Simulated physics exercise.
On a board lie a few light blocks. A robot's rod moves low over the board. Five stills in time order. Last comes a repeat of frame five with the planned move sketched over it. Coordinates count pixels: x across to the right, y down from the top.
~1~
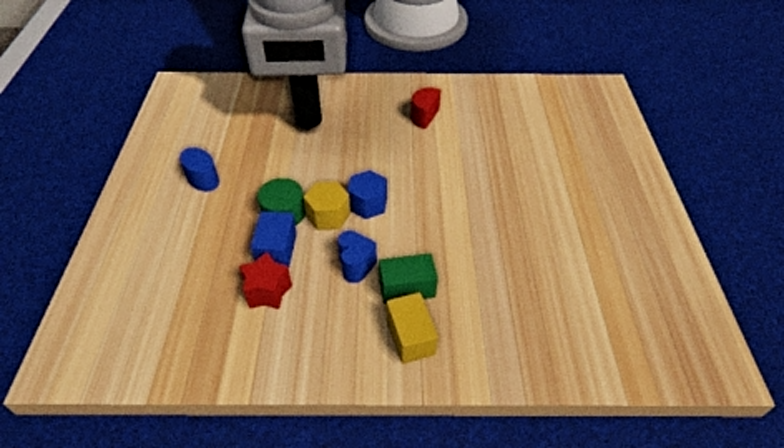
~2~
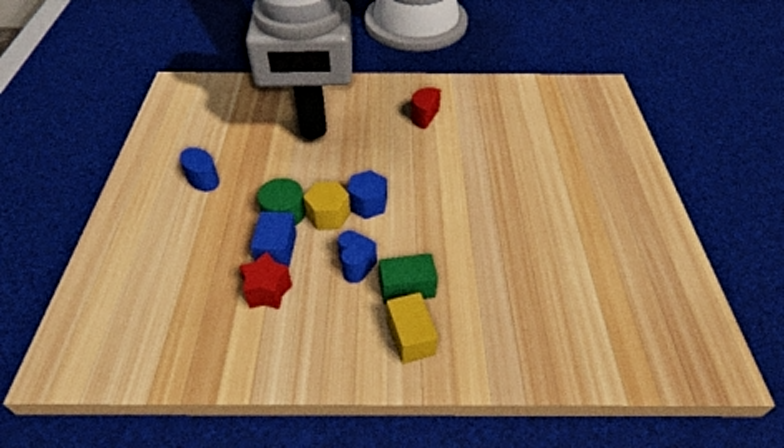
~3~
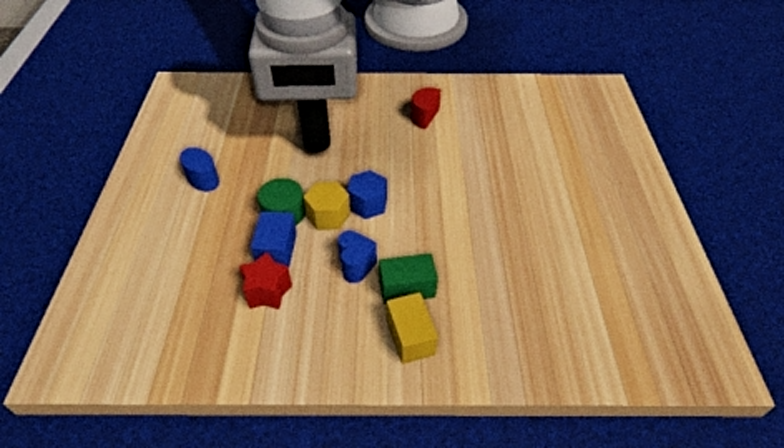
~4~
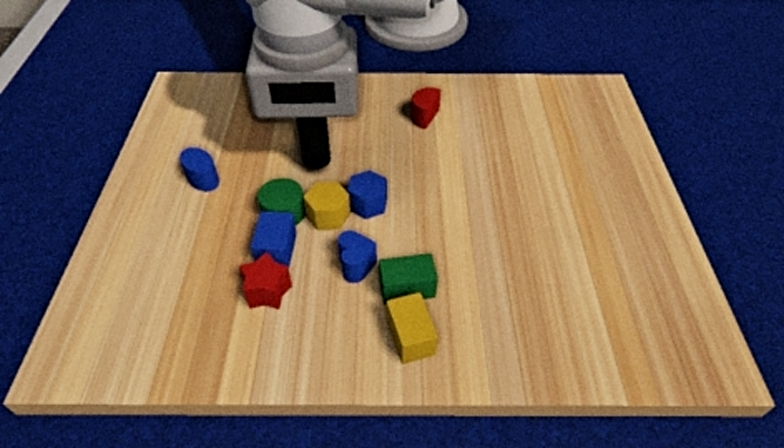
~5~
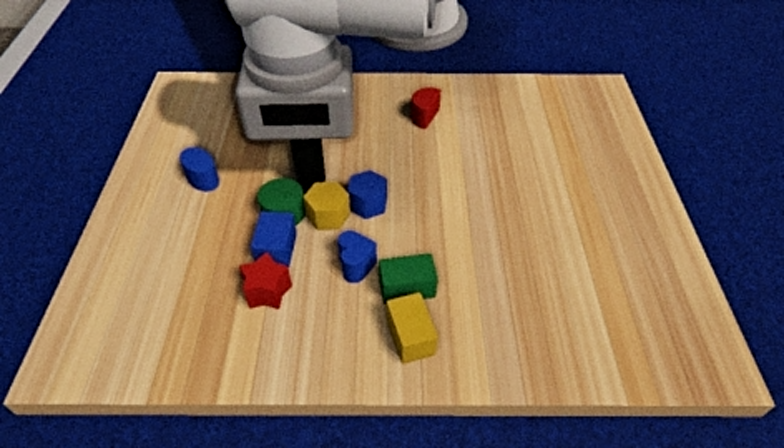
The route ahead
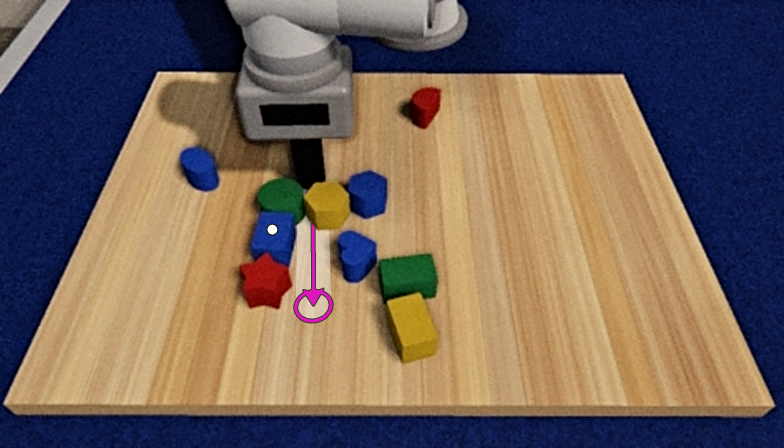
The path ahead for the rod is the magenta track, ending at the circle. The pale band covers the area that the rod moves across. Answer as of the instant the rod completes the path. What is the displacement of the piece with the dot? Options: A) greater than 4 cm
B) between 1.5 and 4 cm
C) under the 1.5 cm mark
My pick is C.
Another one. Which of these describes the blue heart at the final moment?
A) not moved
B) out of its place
Choice B: Out of its place.
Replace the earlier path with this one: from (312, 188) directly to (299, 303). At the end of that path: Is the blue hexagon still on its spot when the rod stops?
My answer is yes.
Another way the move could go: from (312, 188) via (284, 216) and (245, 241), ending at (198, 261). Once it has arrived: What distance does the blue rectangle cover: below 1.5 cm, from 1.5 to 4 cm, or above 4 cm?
The middle band: 1.5 to 4 cm.
The line goes from (312, 188) directly to (313, 306); the dot is on the blue rectangle.
The first path, step by step. One third of the way, rod at (312, 215); red star block at (261, 278); blue rectangle at (266, 238), turned 20° anticlockwise; green circular block at (270, 202); yellow hexagon at (341, 217), turned 50° anticlockwise; blue heart at (359, 249).
Two thirds of the way, rod at (312, 255); red star block at (261, 278); blue rectangle at (266, 238), turned 20° anticlockwise; green circular block at (270, 202); yellow hexagon at (348, 223), turned 90° anticlockwise; blue heart at (365, 253), turned 35° clockwise.
At the end, rod at (312, 299); red star block at (261, 278); blue rectangle at (266, 238), turned 20° anticlockwise; green circular block at (270, 202); yellow hexagon at (348, 223), turned 90° anticlockwise; blue heart at (365, 253), turned 35° clockwise.
